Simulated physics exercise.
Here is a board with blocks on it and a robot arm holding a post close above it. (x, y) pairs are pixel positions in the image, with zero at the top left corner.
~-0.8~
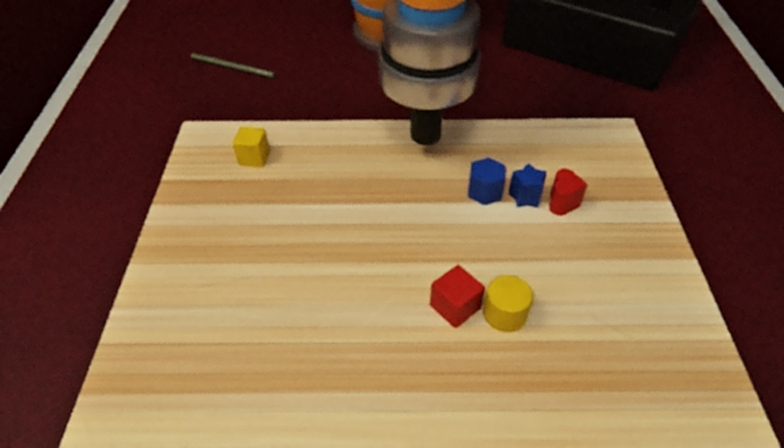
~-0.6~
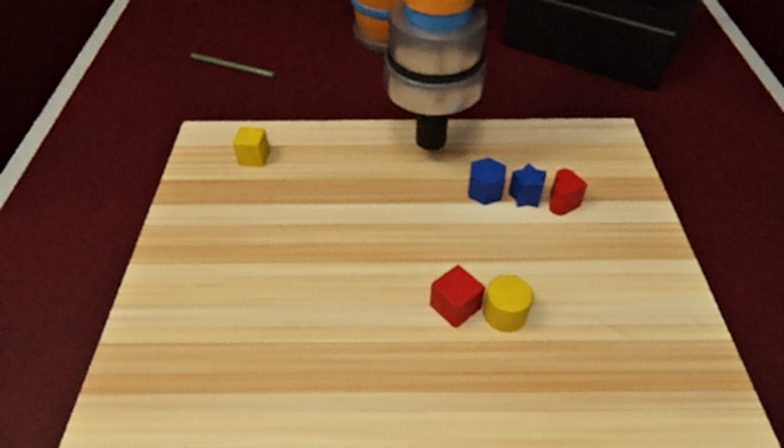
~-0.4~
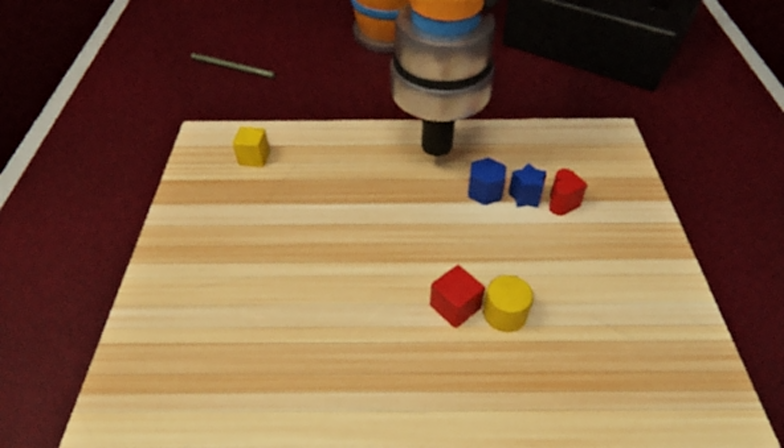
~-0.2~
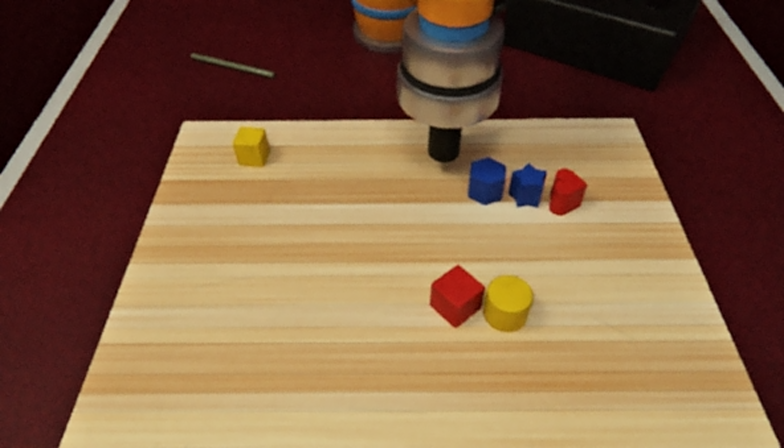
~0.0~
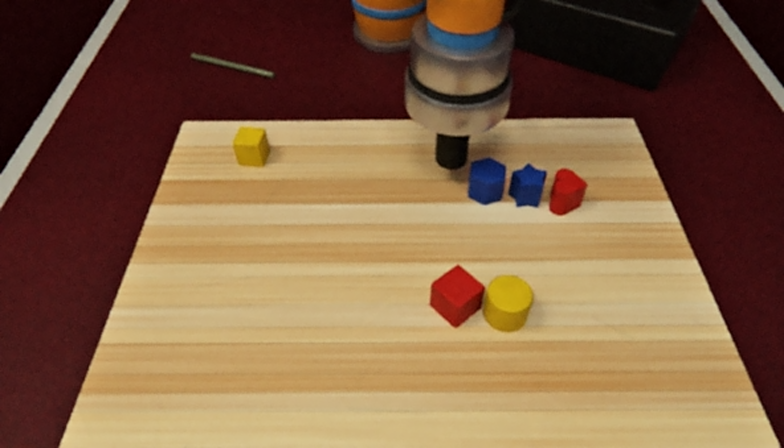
The robot arm's dark post moved slowly down and to the right over the wooden board, drawing closer to the blue six-sided block, while all the red, blue and yellow blocks stayed still.
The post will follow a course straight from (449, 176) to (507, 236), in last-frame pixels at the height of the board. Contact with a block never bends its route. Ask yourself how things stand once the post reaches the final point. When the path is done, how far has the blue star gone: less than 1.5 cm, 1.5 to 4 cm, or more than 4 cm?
Between 1.5 and 4 cm.
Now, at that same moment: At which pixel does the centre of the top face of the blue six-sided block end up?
Roughly at (537, 197).
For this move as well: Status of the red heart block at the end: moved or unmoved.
Its place changes.
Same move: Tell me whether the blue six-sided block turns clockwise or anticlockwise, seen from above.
Counterclockwise rotation.
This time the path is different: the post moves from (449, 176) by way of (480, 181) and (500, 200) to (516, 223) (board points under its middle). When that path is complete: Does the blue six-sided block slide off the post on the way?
No, I don't think so.
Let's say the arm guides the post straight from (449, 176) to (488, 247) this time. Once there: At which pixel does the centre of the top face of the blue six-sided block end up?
By then it is at (506, 182).
What follows on the original path. One third of the way, post at (470, 179); blue six-sided block at (507, 178), turned 30° anticlockwise; blue star at (539, 175).
Two thirds of the way, post at (489, 199); blue six-sided block at (525, 189), turned 65° anticlockwise; blue star at (551, 176); red heart block at (580, 179).
At the end, post at (510, 220); blue six-sided block at (537, 197), turned 110° anticlockwise; yellow circular block still; blue star at (553, 175); red heart block at (582, 178).
